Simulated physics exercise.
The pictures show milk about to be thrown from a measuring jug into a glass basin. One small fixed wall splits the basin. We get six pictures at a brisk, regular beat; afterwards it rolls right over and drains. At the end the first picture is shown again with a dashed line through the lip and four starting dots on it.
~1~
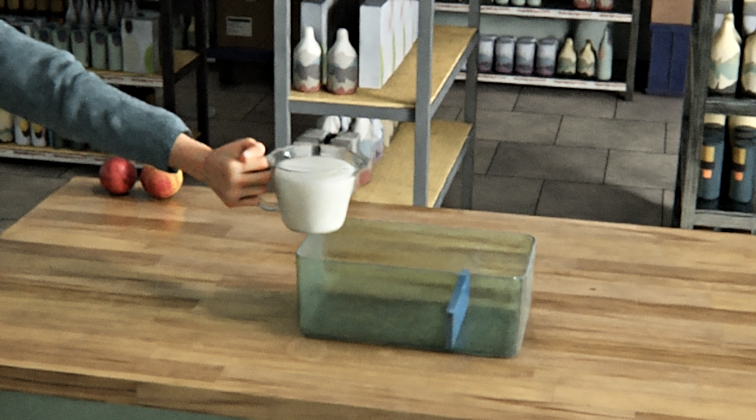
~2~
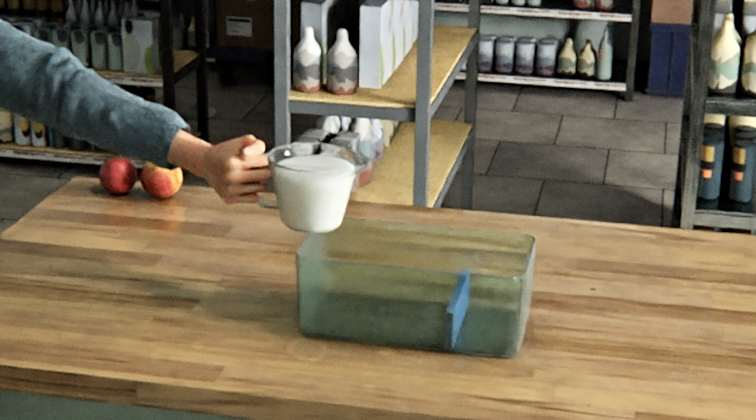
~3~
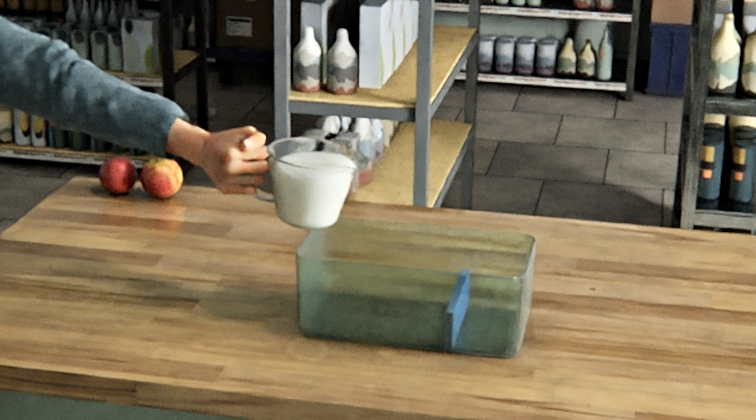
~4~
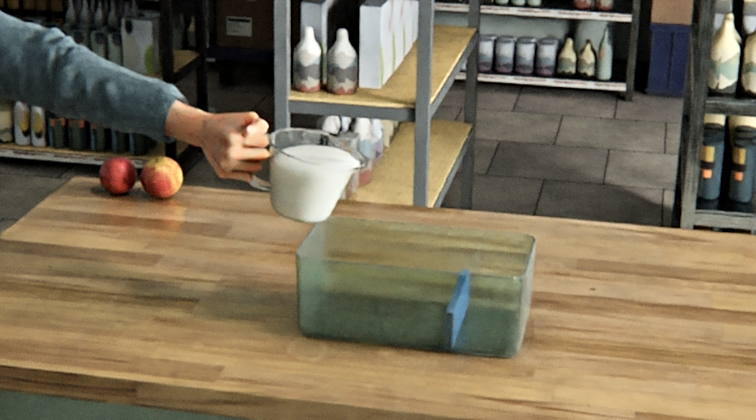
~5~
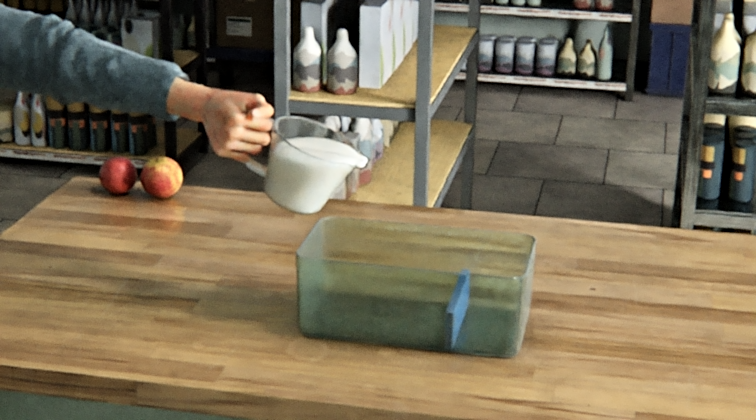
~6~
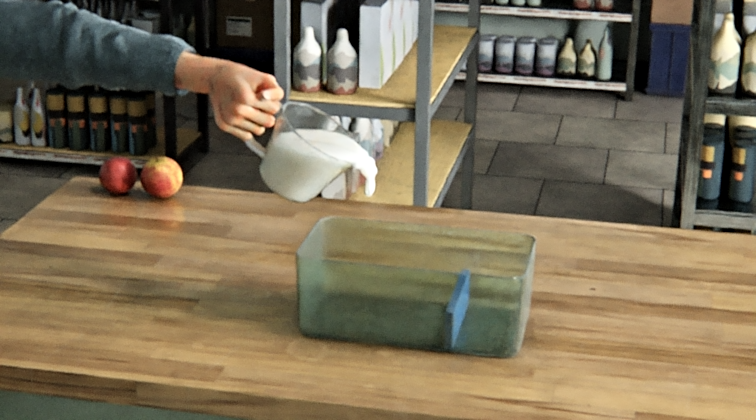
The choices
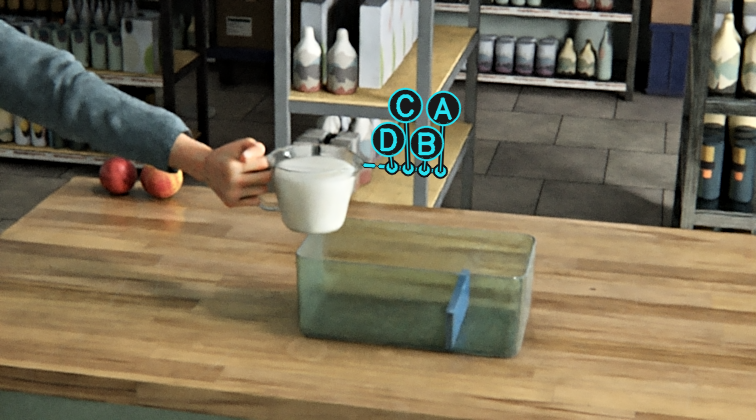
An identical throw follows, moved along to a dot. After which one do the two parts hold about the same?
D beats the others.
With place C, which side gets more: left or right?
More ends on the right.
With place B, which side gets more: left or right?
The right side.
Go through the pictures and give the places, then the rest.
Upright, lip at (364, 165); basin from (299, 332) to (520, 356); top of the wall at (458, 290); nothing has left yet.
Upright, lip at (364, 165); nothing has left yet.
Tipped about 6°, lip at (364, 165); nothing has left yet.
Tipped about 13°, lip at (364, 164); nothing has left yet.
Tipped about 22°, lip at (363, 164); milk is over the lip, down to (363, 164).
Tipped about 33°, lip at (363, 164); milk is over the lip, down to (370, 192).
On the marked copy, A at (440, 171); B at (424, 170); C at (408, 168); D at (392, 167).
For place A, about 24 % ends left of the wall and 74 % right of it.
For place B, about 19 % ends left of the wall and 76 % right of it; 5 % is lost outside.
For place C, about 18 % ends left of the wall and 78 % right of it; 4 % is lost outside.
For place D, about 53 % ends left of the wall and 45 % right of it.
